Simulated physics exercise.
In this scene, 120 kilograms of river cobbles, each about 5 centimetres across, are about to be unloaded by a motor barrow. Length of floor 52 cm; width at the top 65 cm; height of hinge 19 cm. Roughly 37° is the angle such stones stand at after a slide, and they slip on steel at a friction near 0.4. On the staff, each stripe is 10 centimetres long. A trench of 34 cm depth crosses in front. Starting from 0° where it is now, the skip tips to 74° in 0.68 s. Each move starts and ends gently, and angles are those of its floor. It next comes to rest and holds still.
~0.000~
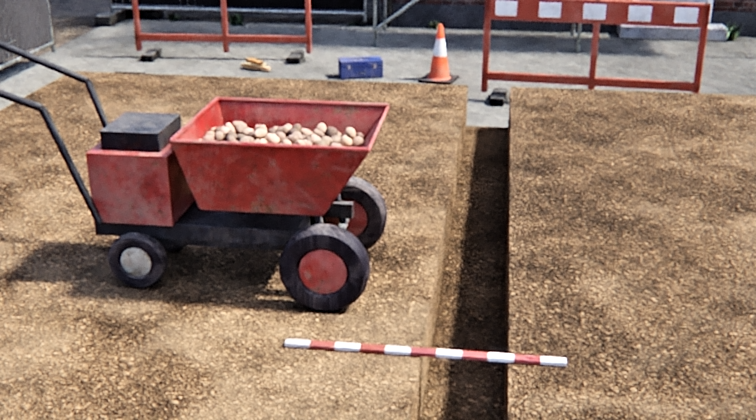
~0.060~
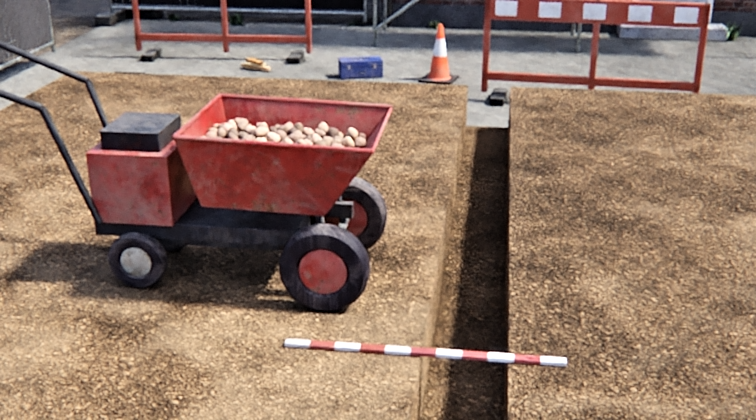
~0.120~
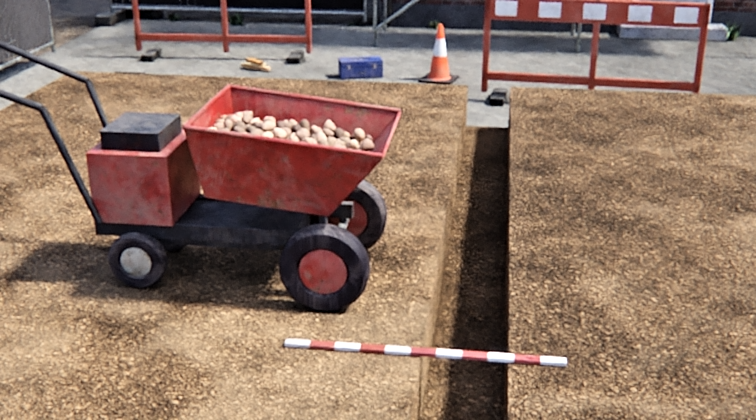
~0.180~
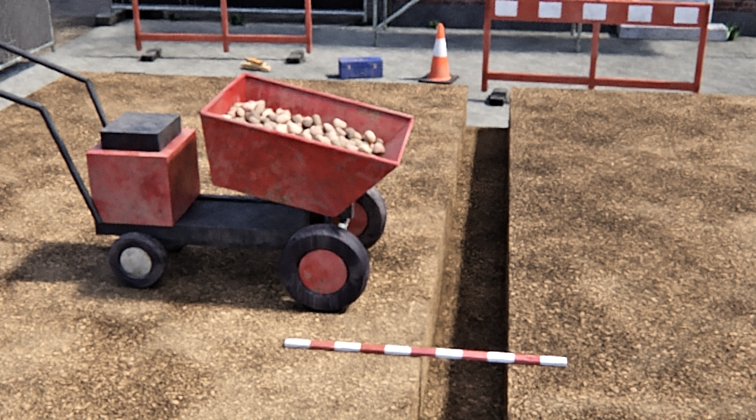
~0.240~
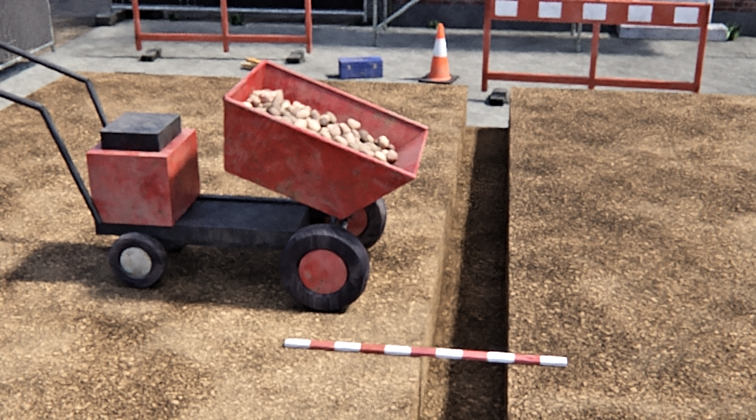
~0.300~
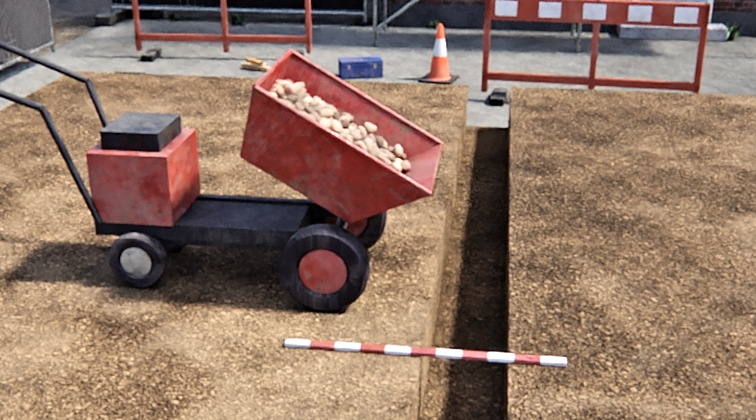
A red motor barrow stands beside a trench as its stone-filled skip tilts toward the right.
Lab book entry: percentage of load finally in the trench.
Approx. 54 percent.
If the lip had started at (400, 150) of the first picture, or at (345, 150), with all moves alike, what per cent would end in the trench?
It comes to about 30 and 75 in a hundred.
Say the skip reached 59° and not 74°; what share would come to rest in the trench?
In that case near 25 per cent.
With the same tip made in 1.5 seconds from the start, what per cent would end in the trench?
Roughly 75% would finish there.
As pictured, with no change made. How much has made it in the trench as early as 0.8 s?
I'd say near 15 per cent at that time.
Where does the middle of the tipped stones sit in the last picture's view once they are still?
Roughly at (501, 328).
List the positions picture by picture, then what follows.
The skip is at 0°, its lip at (369, 150); the top of the load is at (262, 133), in the first picture.
Lip at (372, 152), floor tilted 2°, highest stones at (254, 131); the stones move at 0.4 m/s on average, in the second picture.
The skip is at 6°, its lip at (383, 156); the top of the load is at (243, 122); the stones move at 0.7 m/s on average, in the third picture.
The skip is at 13°, its lip at (397, 165); the top of the load is at (251, 111); the stones move at 1.0 m/s on average, in the fourth picture.
Lip at (414, 178), floor tilted 21°, highest stones at (266, 98); the stones move at 1.2 m/s on average, in the fifth picture.
Lip at (430, 194), floor tilted 31°, highest stones at (289, 89); the stones move at 1.4 m/s on average, in the sixth picture.
After 0.5 s the floor is at 62°; 100 % in the skip; the foremost stones are at (444, 223).
After 0.8 s the floor is at 74°; 70 % in the skip, 14 % in the trench, 16 % past the trench; the foremost stones are at (556, 301).
After 1.1 s the floor is at 74°; 21 % in the skip, 33 % in the trench, 46 % past the trench; the foremost stones are at (733, 296).
After 3.1 s the floor is at 74°; 0 % in the skip, 54 % in the trench, 46 % past the trench; the foremost stones are past the picture's edge.
